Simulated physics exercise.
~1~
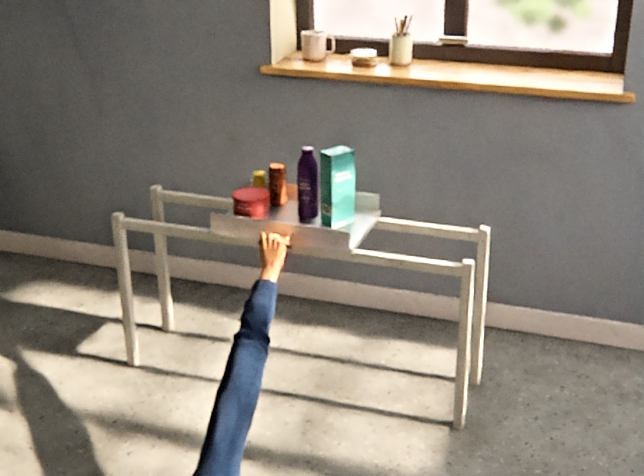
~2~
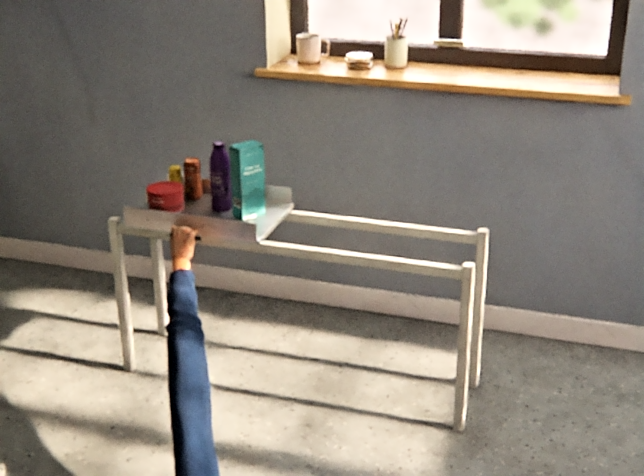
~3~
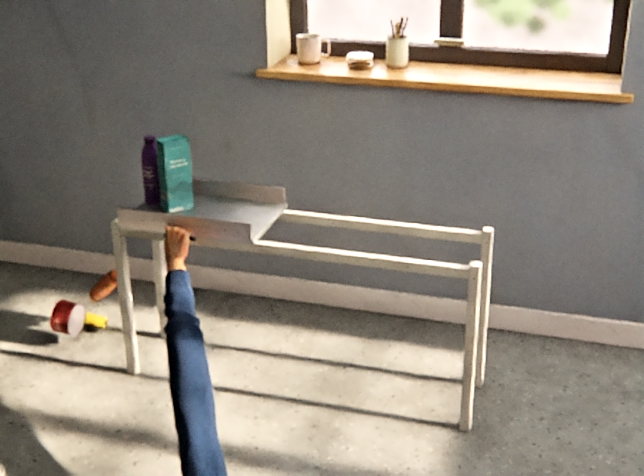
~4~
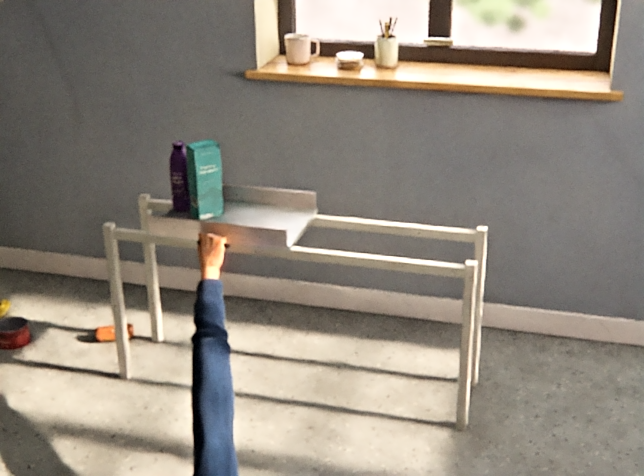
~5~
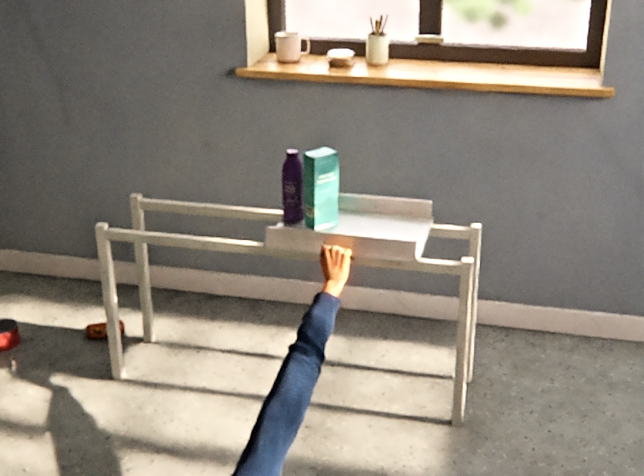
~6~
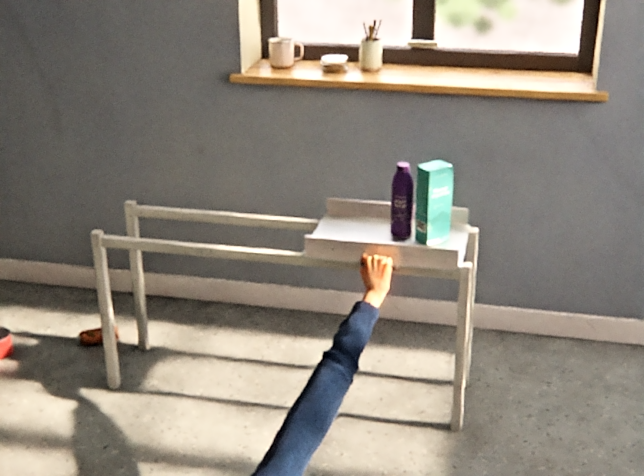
In a sunlit room with a mug on the windowsill, a blue-sleeved arm slid a tray left along a white frame, and three small containers dropped to the floor, before the hand pushed it right with the purple bottle and turquoise carton still upright.
